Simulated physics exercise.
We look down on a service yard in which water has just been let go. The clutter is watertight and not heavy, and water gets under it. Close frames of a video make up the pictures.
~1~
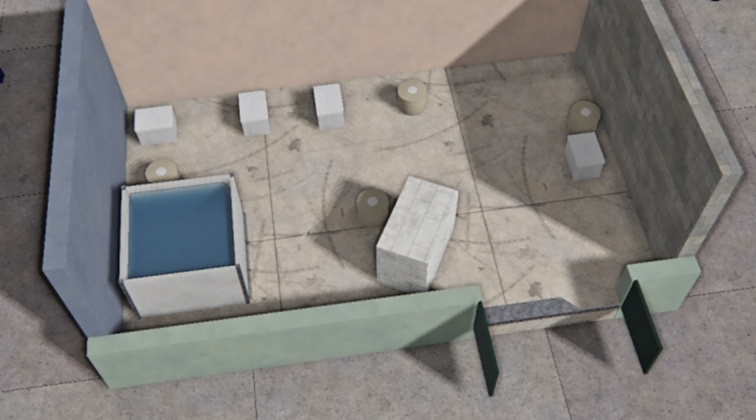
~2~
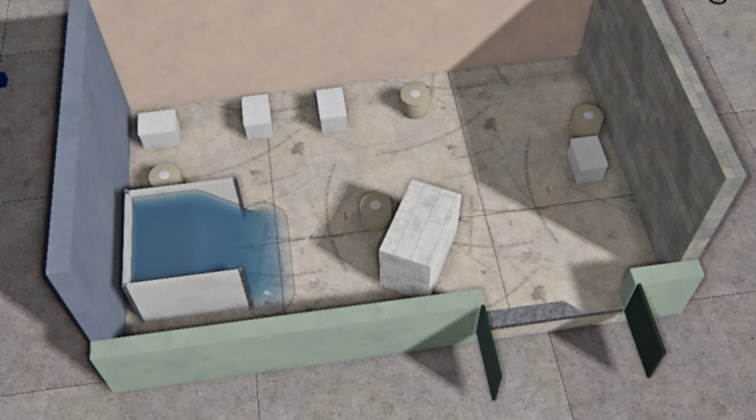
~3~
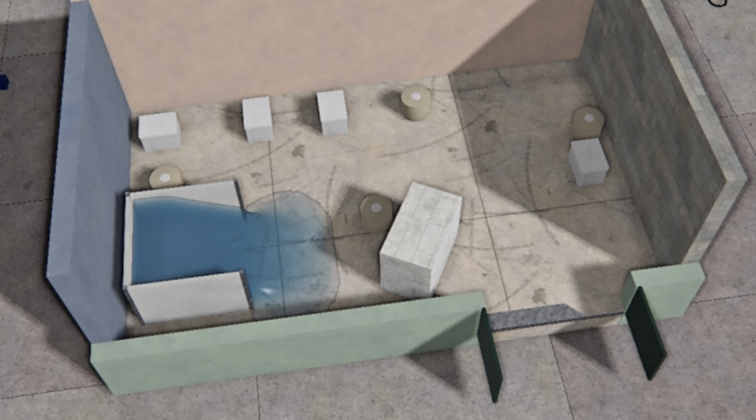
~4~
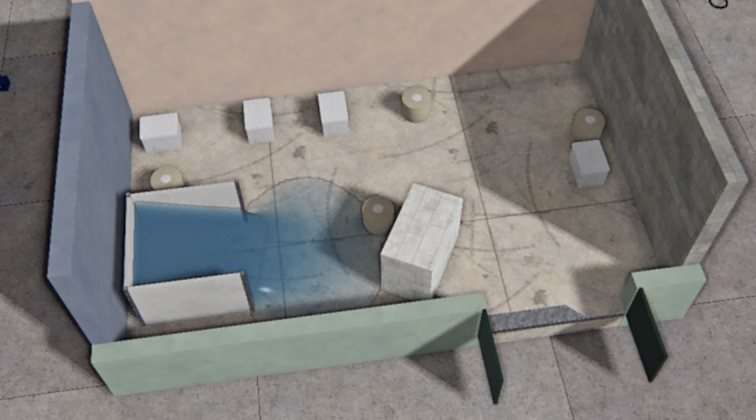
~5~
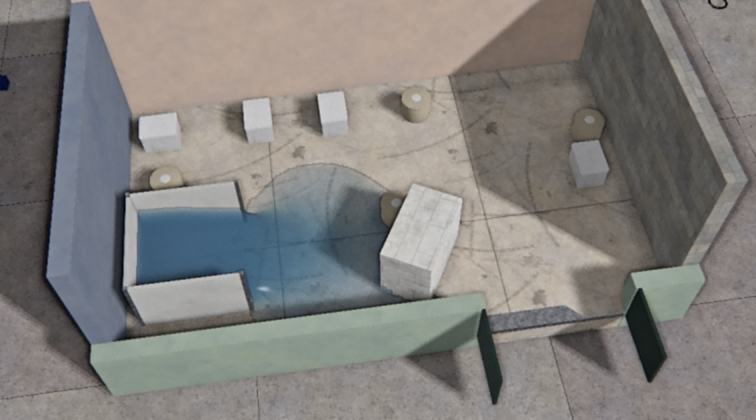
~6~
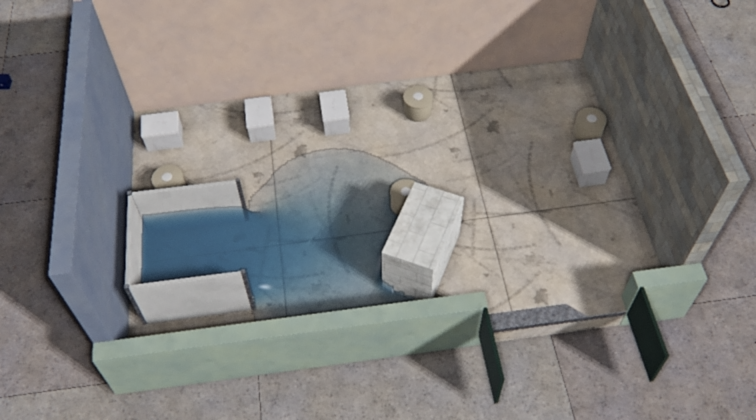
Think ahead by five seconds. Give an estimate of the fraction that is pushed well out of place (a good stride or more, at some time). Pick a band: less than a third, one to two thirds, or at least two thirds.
The fraction is one to two thirds of them.
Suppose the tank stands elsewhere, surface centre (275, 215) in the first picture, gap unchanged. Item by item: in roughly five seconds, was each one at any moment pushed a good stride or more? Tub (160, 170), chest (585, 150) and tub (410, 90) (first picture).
Taking them in order, fell short, went past that, went past that.
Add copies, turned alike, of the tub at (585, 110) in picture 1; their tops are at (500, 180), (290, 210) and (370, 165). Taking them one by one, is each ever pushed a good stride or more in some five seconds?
Item by item: Goes the distance, goes the distance, goes the distance.
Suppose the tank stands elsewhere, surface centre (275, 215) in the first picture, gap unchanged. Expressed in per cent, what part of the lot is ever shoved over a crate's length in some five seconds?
Close to 50 %.
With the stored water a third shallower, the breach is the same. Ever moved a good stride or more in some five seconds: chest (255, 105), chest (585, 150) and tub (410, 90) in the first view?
The first came up short, the next came up short, and the last did it.
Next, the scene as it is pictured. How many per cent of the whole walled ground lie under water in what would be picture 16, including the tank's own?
Wet share: Around 75 %.
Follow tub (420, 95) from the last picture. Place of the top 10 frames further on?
About (457, 64).
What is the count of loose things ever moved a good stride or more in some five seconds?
Total: 4.
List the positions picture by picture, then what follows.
The first frame shows a tub at (373, 201), on the bottom; a tub at (412, 90), on the bottom; 0 of 8 have shifted.
The second frame shows a tub at (376, 205) rests on the ground; a tub at (415, 94) rests on the ground; 0 of 8 have shifted.
The third frame shows a tub at (376, 208) rests on the ground; a tub at (416, 96), on the bottom; 0 of 8 have shifted.
The fourth frame shows a tub at (378, 209), on the bottom; a tub at (417, 98) rests on the ground; 0 of 8 have shifted.
The fifth frame shows a tub at (397, 203), on the bottom, close to its start; a tub at (416, 98) rests on the ground; 1 of 8 have shifted.
The sixth frame shows a tub at (406, 192), afloat, a stride from its start; a tub at (418, 96) rests on the ground; 1 of 8 have shifted.
A moment on, 1 of 8 are well off their spots; 1 afloat.
Next, 2 of 8 are well off their spots; 3 afloat.
Later, 2 of 8 are well off their spots; 4 afloat.
In the end, 4 of 8 are well off their spots, and 4 have been at some point; 4 afloat.
